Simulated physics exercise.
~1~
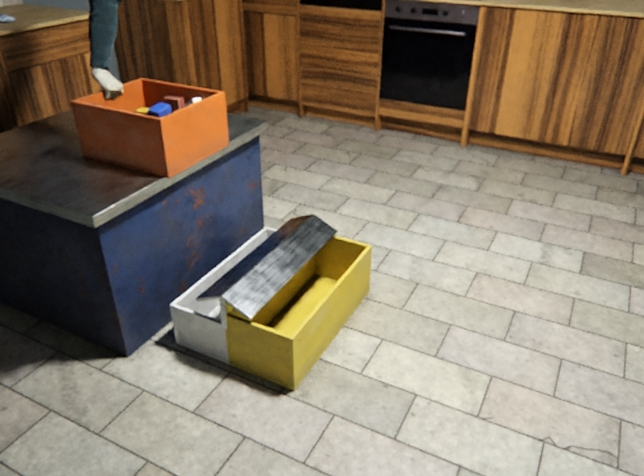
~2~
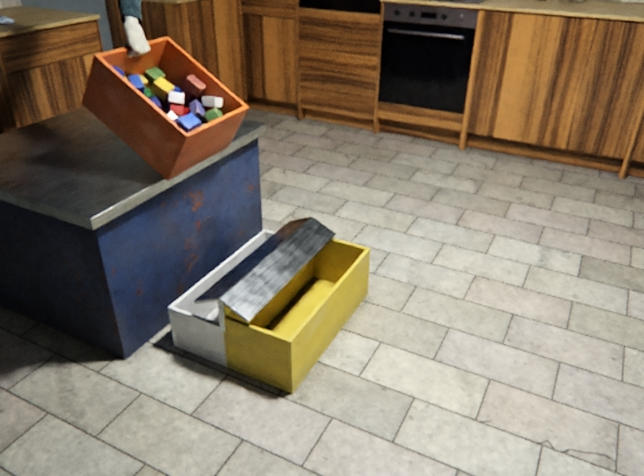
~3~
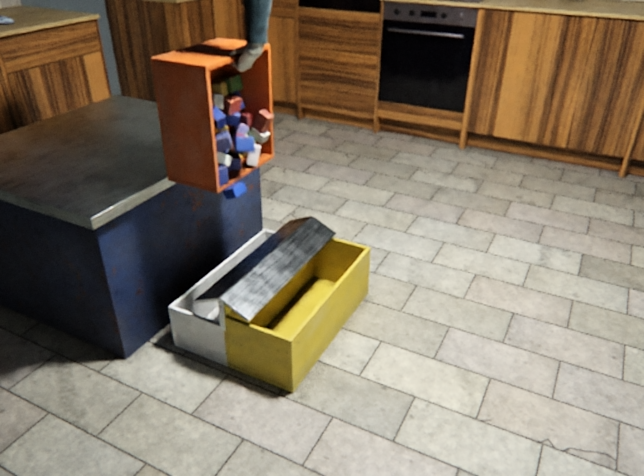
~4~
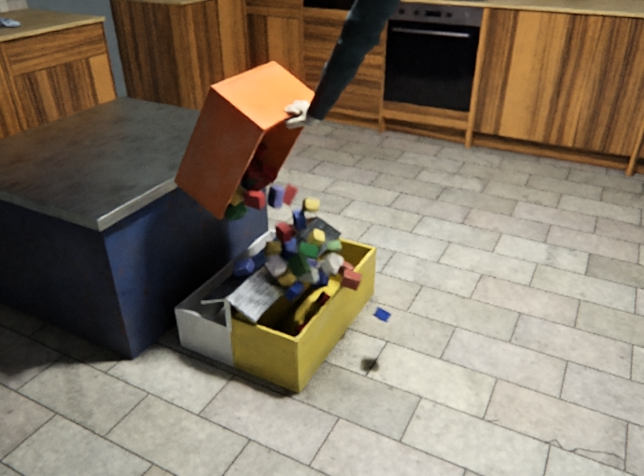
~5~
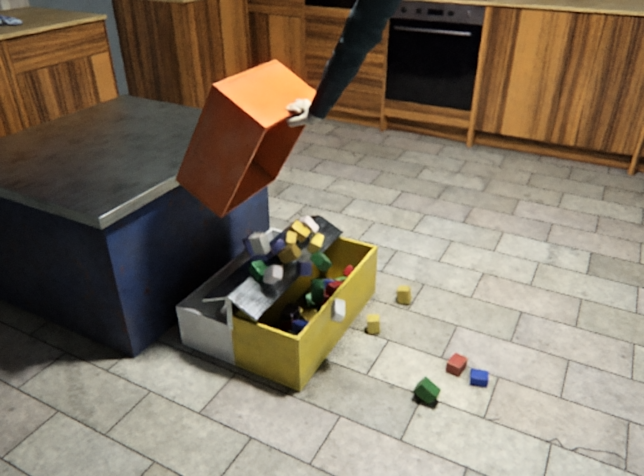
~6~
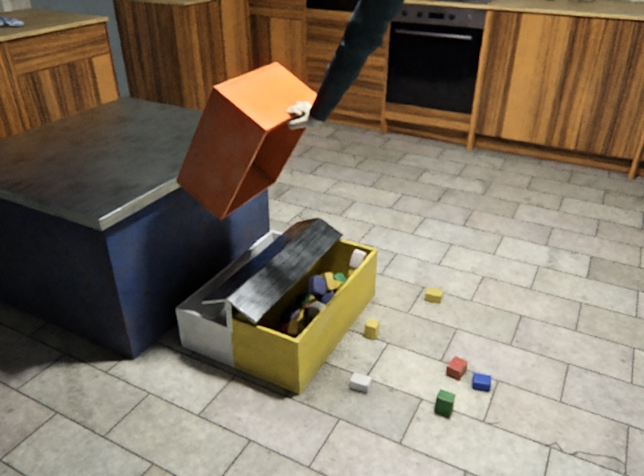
An orange box full of small colourful bricks sits on a dark bench in a kitchen, gripped by a gloved hand. The hand tilts it up over the bench edge, and the bricks slide toward the lower side. As the box swings onto its side and beyond, bricks start to drop, then tumble in a thick cluster onto the dark ridge between a white tote and a yellow trough. Some bounce past the trough onto the tiled floor. The box stays tipped and emptied, with many bricks piled in the yellow trough and six scattered on the tiles beyond.
